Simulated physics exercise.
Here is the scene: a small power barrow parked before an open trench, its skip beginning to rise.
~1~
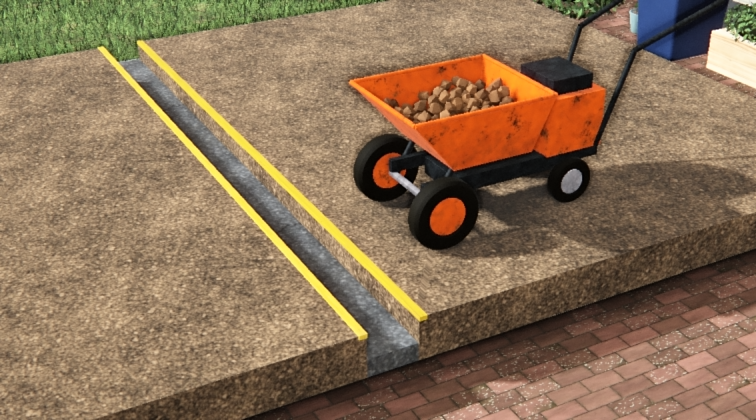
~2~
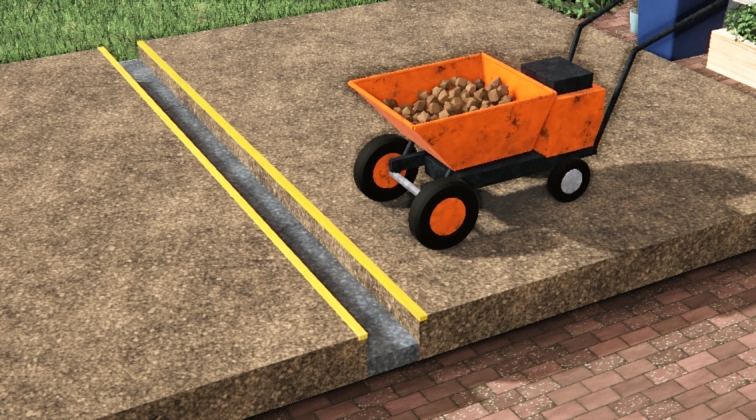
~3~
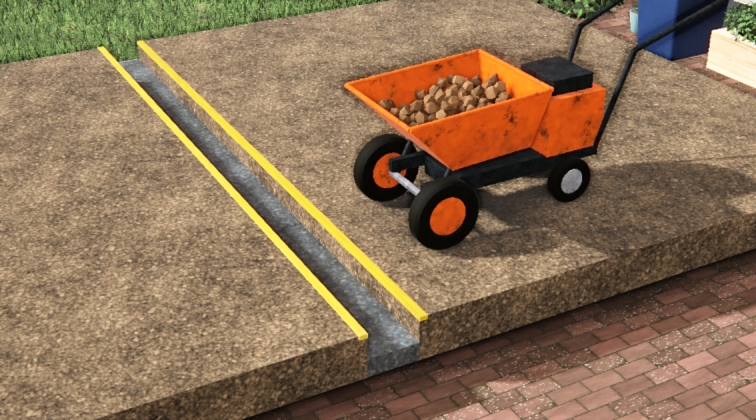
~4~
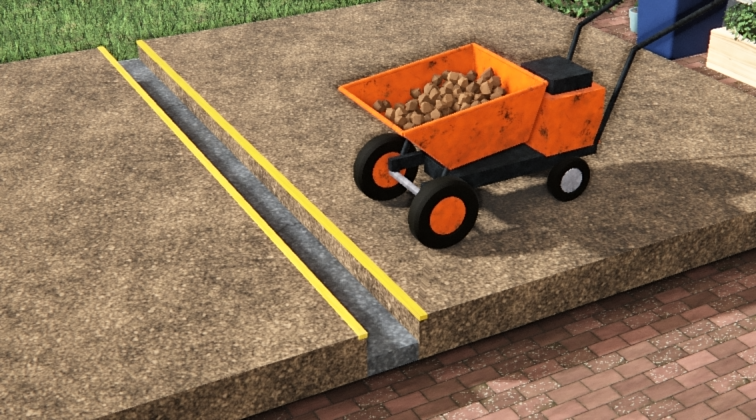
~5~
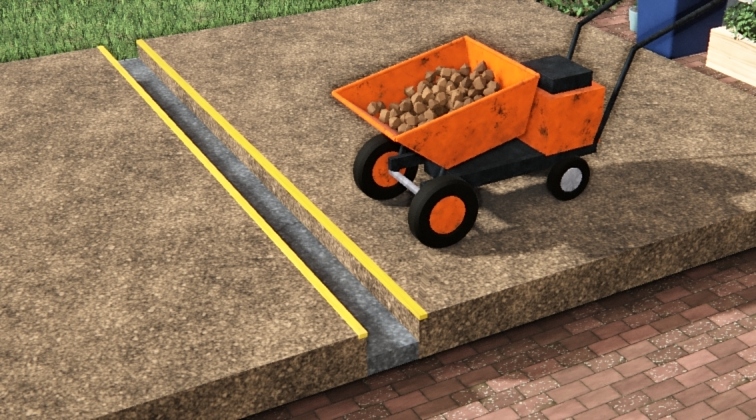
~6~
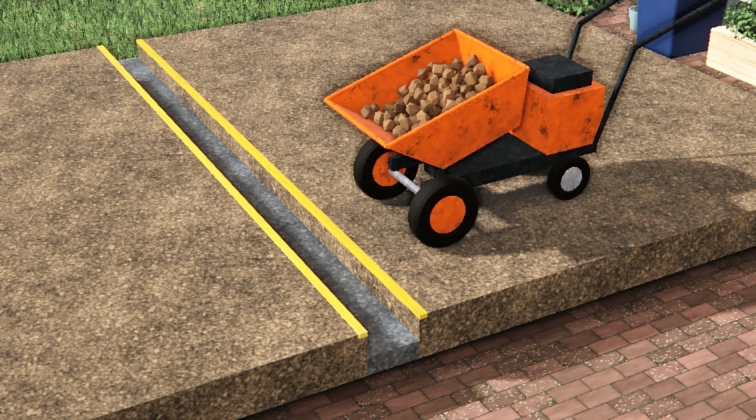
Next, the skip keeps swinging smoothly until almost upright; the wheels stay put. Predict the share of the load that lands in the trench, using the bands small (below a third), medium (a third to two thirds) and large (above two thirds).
Medium.
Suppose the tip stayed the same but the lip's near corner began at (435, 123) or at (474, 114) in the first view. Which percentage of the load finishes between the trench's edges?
The share would be near 70 percent, and then near 60 percent.
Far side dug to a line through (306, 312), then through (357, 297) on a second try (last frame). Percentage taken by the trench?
Roughly 90 percent first and 10 percent second.
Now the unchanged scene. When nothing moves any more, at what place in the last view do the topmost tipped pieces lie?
Close to (271, 247).
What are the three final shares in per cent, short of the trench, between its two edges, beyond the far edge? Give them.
I'd say about 0 per cent short, about 50 between and about 50 beyond.
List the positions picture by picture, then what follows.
Lip of the skip near (415, 127), level; top of the load near (470, 102), clay clods; first edge of the trench near (394, 288); far edge near (336, 305), the trench under half as wide as the skip, and about half as deep as wide, in the first picture.
Lip of the skip near (414, 128), level; top of the load near (469, 101), in the second picture.
Lip of the skip near (410, 130), tipped barely; top of the load near (474, 105), in the third picture.
Lip of the skip near (404, 134), tipped a little; top of the load near (468, 97), in the fourth picture.
Lip of the skip near (396, 139), tipped a little; top of the load near (473, 94), in the fifth picture.
Lip of the skip near (388, 147), tipped clearly; top of the load near (465, 90); first edge of the trench near (395, 286); far edge near (336, 303), in the sixth picture.
Shortly afterwards, skip tipped steeply; the whole lot in the skip.
Next, skip tipped right over; all but a few in the skip; a little in or heaped over the trench; only a few beyond it; only a few falling.
Some moments later, skip tipped right over; near a quarter in the skip; near a third in or heaped over the trench; near half beyond it.
In the end, skip tipped right over; only a few in the skip; near half in or heaped over the trench; near half beyond it.
